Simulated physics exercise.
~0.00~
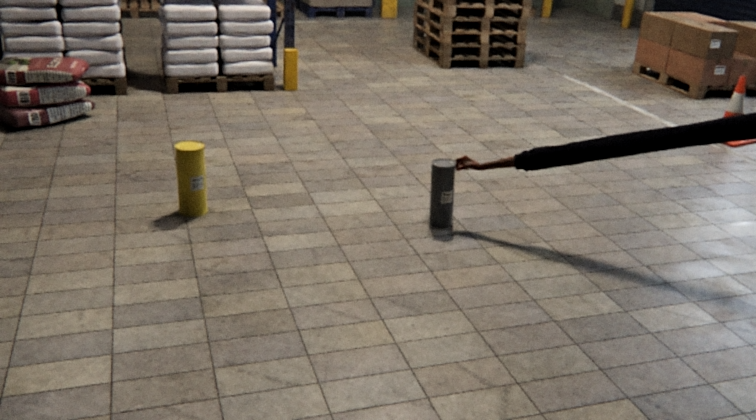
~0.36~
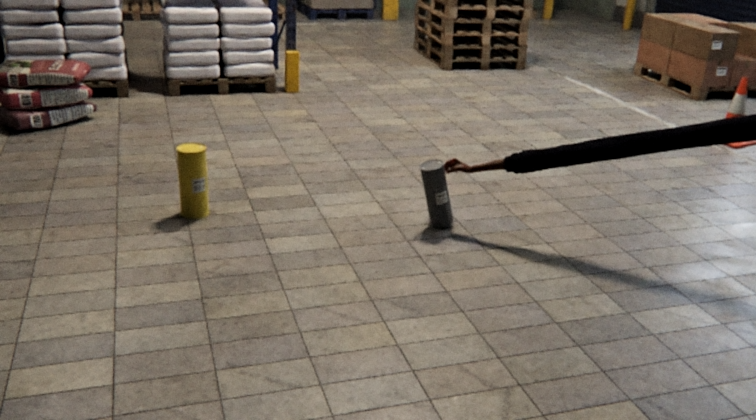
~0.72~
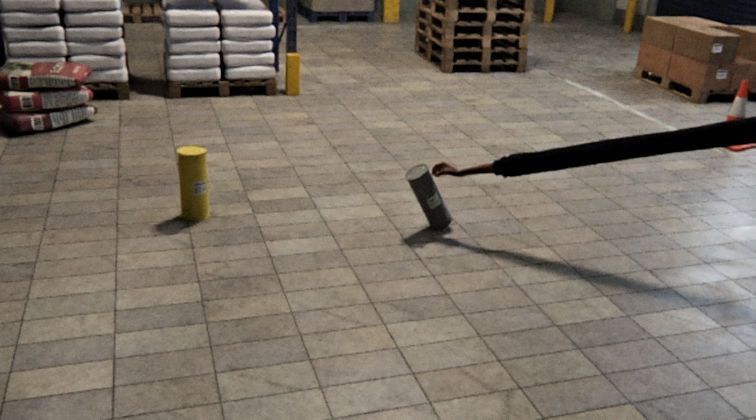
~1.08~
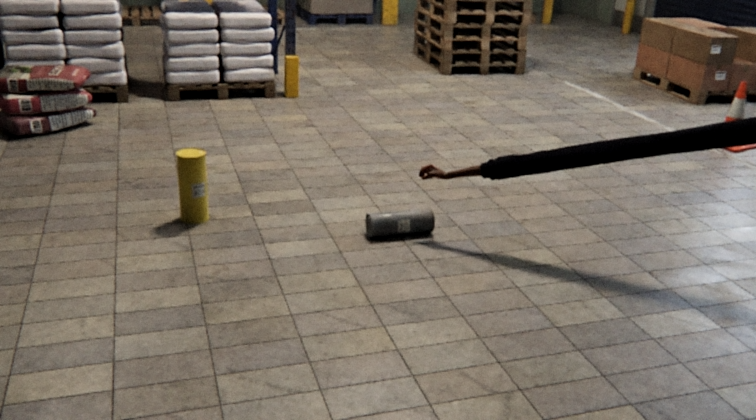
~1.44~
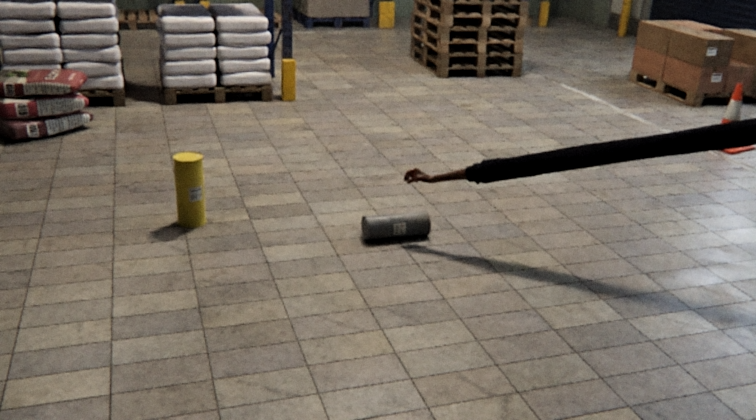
A grey canister stands on the tiled floor of a warehouse, seen from slightly above by a gently swaying camera, with a yellow canister upright to its left. Behind them are stacked white sacks, wooden pallets and cardboard boxes, with an orange cone at the right. A dark-sleeved arm reaches in from the right, its hand at the top of the grey canister, and pushes left. The canister leans left, tilts further, then topples onto its side. The hand continues a little further left above it. At the end, the grey canister lies on the floor while the yellow one still stands.
